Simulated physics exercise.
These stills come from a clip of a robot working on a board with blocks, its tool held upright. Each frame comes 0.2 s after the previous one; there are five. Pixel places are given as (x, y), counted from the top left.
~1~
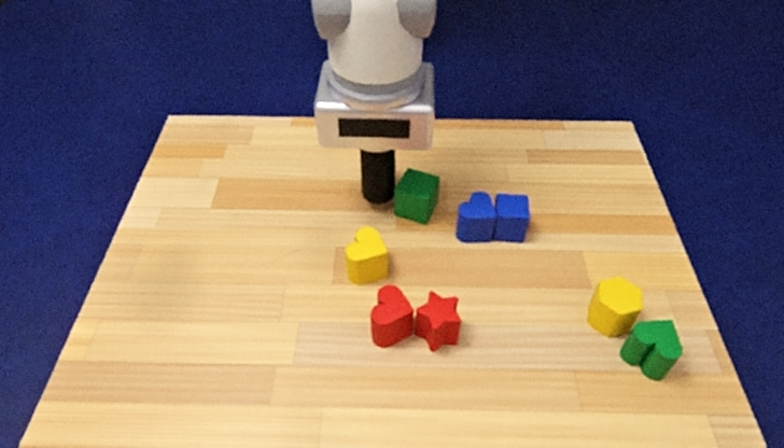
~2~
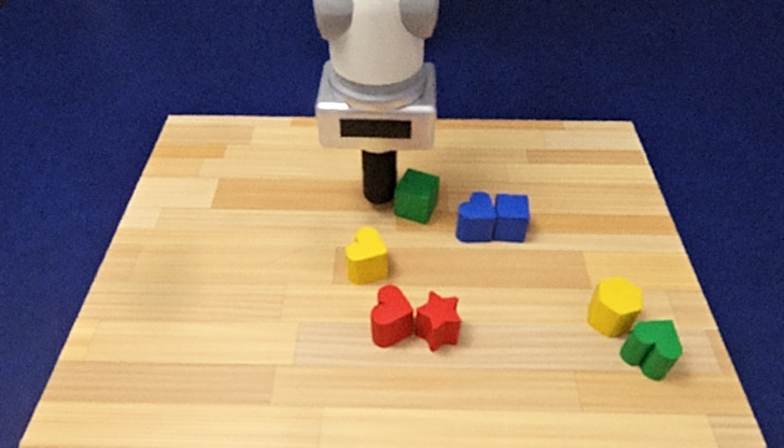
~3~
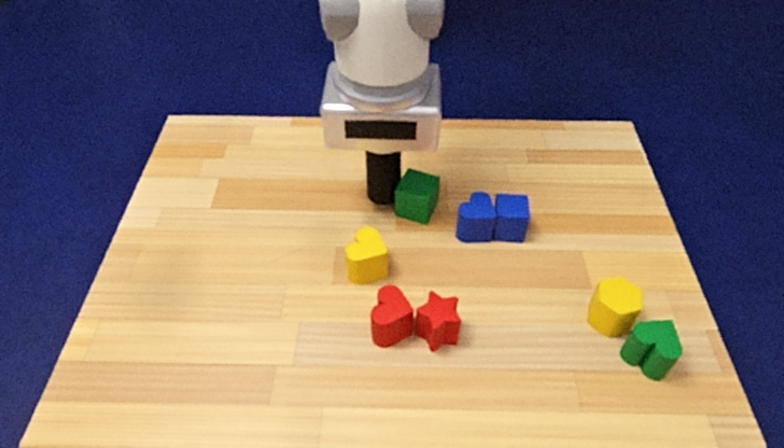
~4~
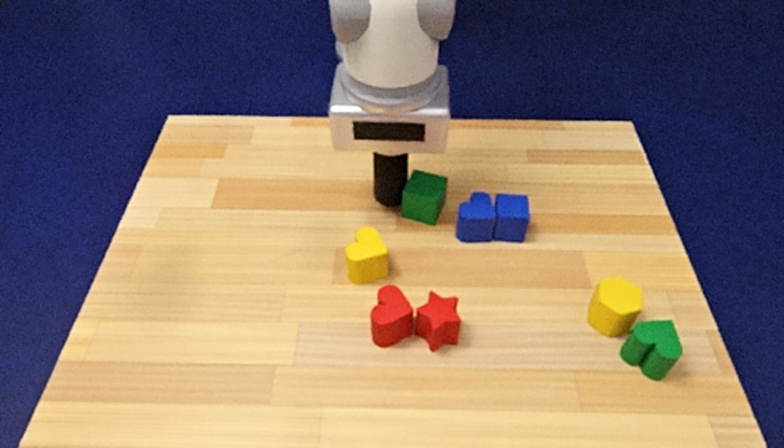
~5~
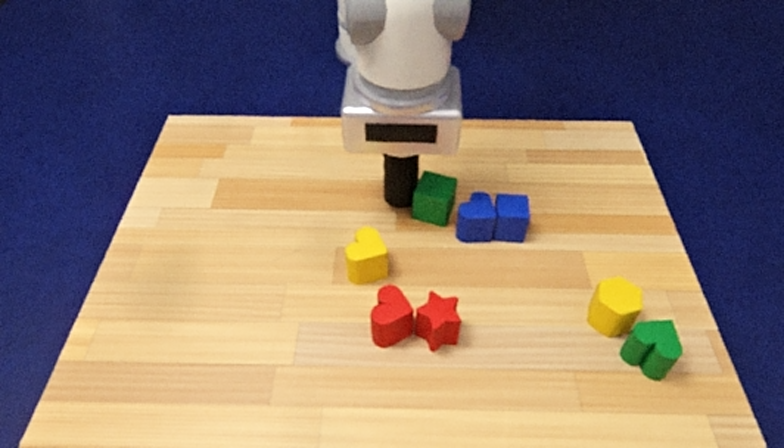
A pale wooden board lies on a deep blue surface, seen from the front and slightly above by a still camera. A grey and white robot arm with a black tool stands at the back beside a green cube, with blue blocks to its right, a yellow heart and red blocks nearer, and yellow and green blocks at lower right. The tool slides slightly right and pushes the green cube a short way toward the blue heart, while the other blocks stay still.
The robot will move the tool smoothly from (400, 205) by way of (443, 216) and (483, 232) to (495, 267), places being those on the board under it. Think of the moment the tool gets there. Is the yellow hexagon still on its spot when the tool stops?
I expect so.
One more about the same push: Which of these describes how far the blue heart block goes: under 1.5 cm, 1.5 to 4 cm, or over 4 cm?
It shifts over 4 cm.
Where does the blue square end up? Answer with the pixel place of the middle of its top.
I expect it at (574, 213).
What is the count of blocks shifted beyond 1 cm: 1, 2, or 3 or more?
Three or more blocks move.
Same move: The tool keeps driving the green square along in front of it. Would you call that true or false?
The statement is false.
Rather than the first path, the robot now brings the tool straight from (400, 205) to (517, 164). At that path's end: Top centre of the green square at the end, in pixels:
Close to (463, 185).
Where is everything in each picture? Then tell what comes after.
Tool tip (379, 192); block tops, green square (418, 183); blue heart block (479, 206); blue square (513, 205); yellow hexagon (621, 294), in the first picture.
Tool (380, 193); blocks unchanged, in the second picture.
Tool (384, 194); blocks unchanged, in the third picture.
Tool (391, 195); green square (425, 184), in the fourth picture.
Tool (401, 197); green square (436, 185); blue heart block (479, 206); blue square (513, 205); yellow hexagon (621, 294), in the fifth picture.
On the path given first. One third of the way, tool (443, 208); green square (481, 198); blue heart block (504, 221); blue square (532, 209), turned 30° anticlockwise.
Two thirds of the way, tool (485, 224); green square (526, 214); blue heart block (536, 242), turned 60° clockwise; blue square (568, 213), turned 60° anticlockwise.
At the end, tool (497, 260); green square (534, 219), turned 20° anticlockwise; blue heart block (543, 249), turned 60° clockwise; blue square (574, 213), turned 65° anticlockwise; yellow hexagon in place.
